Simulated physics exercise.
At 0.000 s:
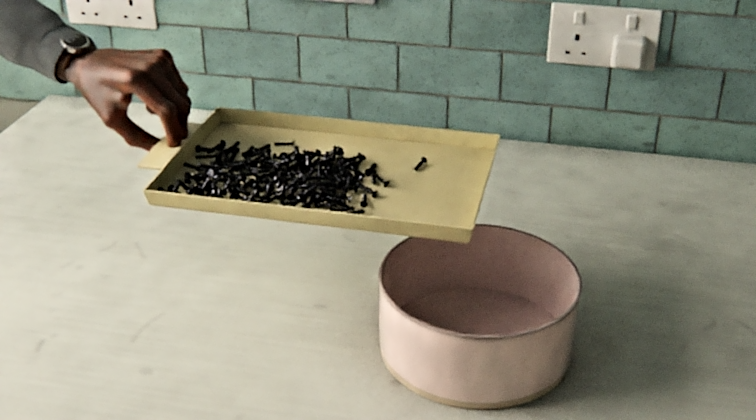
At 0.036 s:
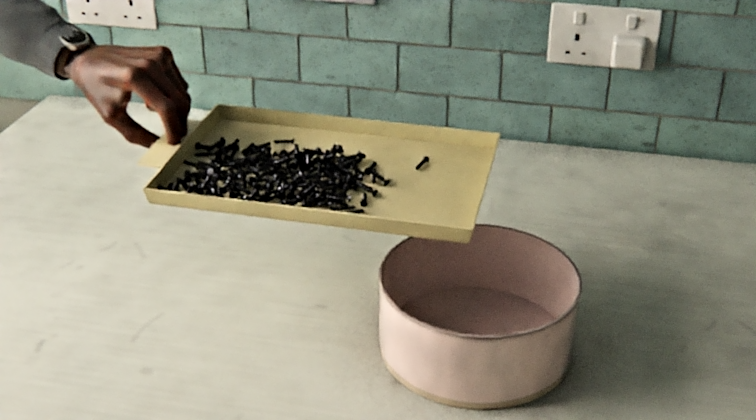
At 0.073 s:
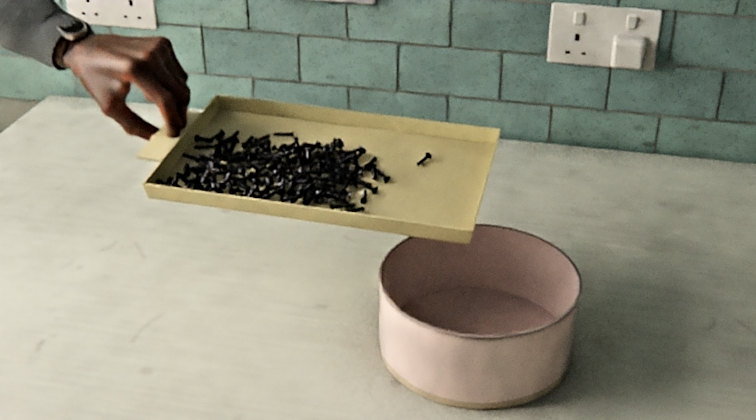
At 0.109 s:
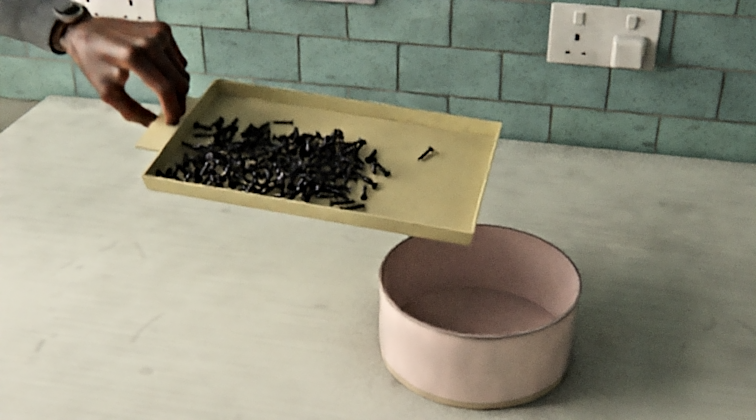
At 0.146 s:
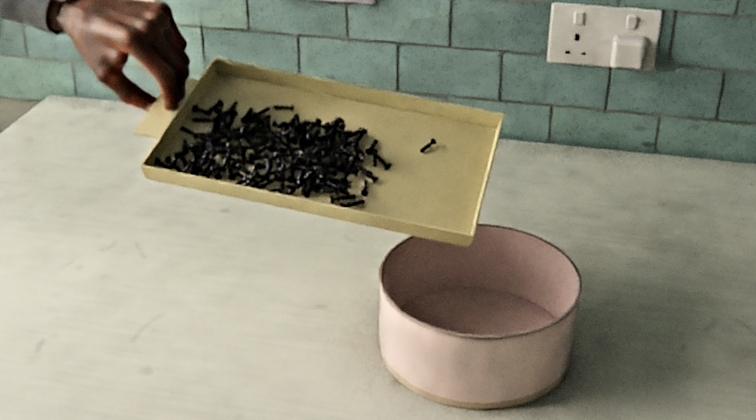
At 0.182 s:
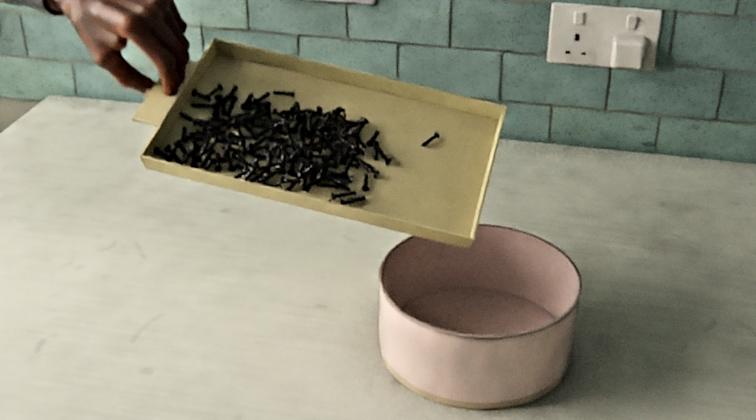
A hand wearing a dark watch held a shallow yellow tray of black screws beside a pink pot, then raised its left end, slanting the tray down to the right while the screws barely shifted.
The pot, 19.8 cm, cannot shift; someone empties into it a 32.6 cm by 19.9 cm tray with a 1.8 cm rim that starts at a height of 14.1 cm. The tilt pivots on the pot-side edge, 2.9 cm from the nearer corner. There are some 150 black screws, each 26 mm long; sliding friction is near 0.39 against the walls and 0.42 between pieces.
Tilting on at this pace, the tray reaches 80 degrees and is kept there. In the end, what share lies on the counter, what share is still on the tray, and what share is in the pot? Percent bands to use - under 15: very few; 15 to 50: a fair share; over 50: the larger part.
Counter - a fair share, left on the tray - very few, pot - the larger part.
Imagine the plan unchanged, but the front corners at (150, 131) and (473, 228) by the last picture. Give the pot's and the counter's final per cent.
That works out as pot 70 and counter 25.
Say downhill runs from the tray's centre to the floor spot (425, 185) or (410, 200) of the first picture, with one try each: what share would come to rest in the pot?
Estimate: Some 60 % and some 90 % respectively.
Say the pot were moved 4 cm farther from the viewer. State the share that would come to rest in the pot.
Share in pot: Approx. 30 %.
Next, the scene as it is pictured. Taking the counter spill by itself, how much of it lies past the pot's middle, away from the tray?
Around 30 in a hundred.
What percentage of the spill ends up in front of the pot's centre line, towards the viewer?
I'd put it at around 100 per cent.
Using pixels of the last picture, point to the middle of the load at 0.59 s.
Roughly pixel (362, 190).
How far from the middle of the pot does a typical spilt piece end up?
That comes to near 16 cm.
After 0.42 s, tilt 48 degrees; the tray holds 100 %, the pot 0 %.
After 0.59 s, tilt 71 degrees; the tray holds 95 %, the pot 0 %.
Then, at 0.87 s, tilt 80 degrees; the tray holds 10 %, the pot 55 %.
In the end, at 1.9 s, counter 35 %, tray 0 %, pot 65 %.
